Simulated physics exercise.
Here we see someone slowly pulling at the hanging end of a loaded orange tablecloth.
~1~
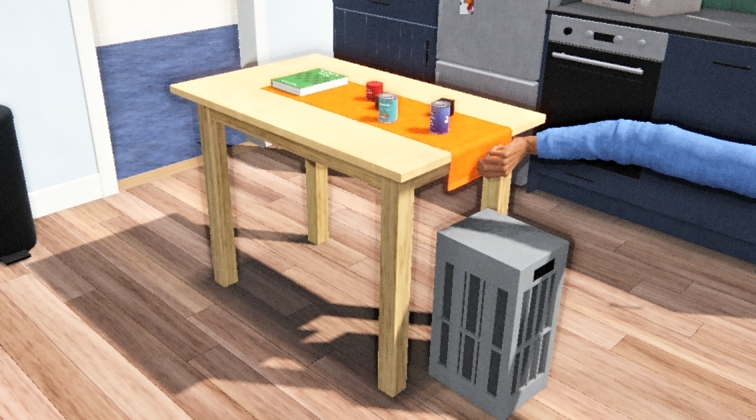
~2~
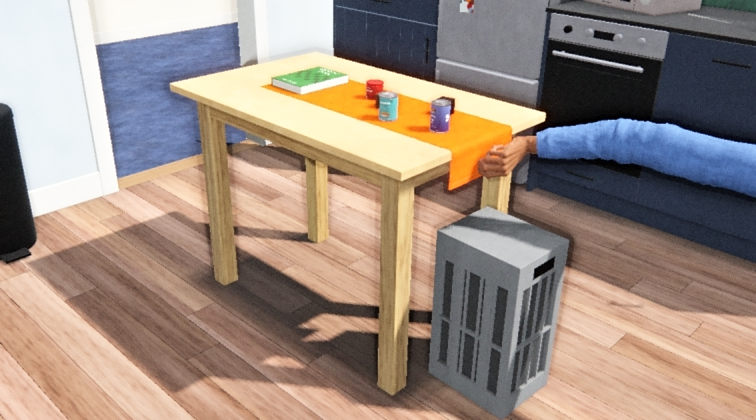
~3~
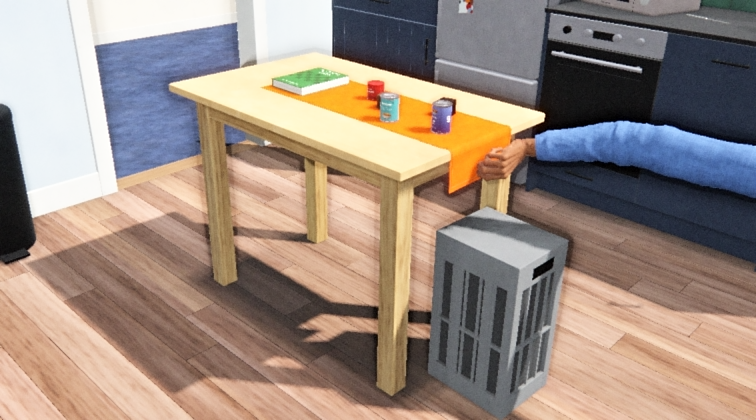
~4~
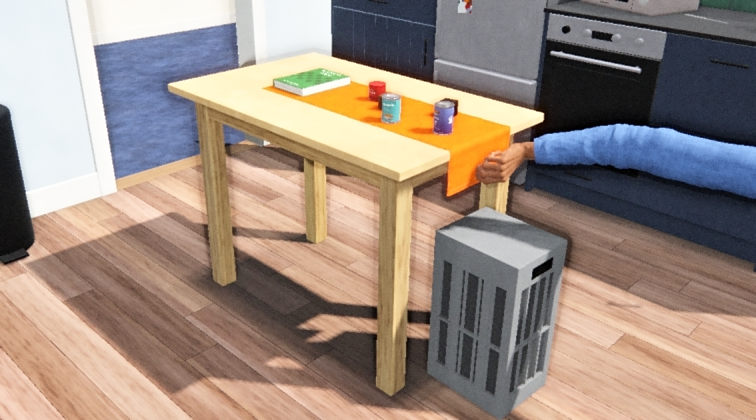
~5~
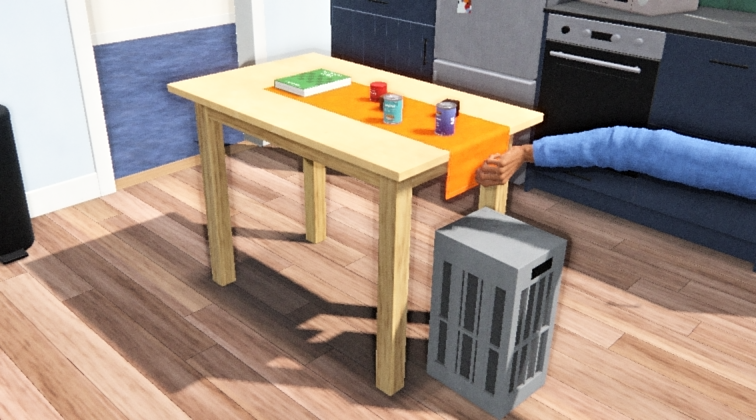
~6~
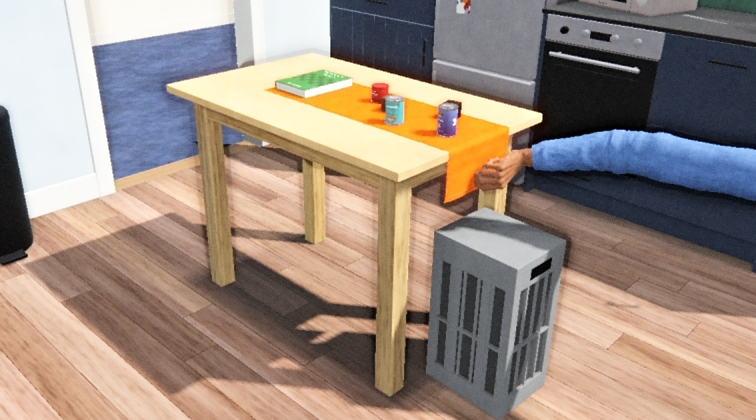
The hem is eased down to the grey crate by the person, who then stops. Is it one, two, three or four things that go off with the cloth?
My guess is it ends up with just one missing from the top.
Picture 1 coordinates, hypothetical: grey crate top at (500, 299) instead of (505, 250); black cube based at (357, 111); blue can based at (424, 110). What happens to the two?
The black cube stays put, the blue can is lost.
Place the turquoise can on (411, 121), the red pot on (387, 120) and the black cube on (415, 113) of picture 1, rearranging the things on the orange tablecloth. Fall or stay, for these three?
Turquoise can - stays aboard. Red pot - stays aboard. Black cube - stays aboard.
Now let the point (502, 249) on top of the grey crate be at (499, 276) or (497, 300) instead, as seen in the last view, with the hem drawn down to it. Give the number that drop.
2 and 3.
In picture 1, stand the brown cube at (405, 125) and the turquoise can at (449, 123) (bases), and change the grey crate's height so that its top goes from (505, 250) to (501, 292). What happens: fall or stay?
The brown cube? Lost. The turquoise can? Lost.
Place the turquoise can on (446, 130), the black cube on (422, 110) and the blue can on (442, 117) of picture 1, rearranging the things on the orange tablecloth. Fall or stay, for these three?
The turquoise can would end up off, the black cube would stay in place, the blue can would stay in place.
Soon after, hem near (476, 206); all still up.
After that, hem on the crate; blue can gone.
In the end, hem on the crate; blue can gone. The count of fallen things is one.
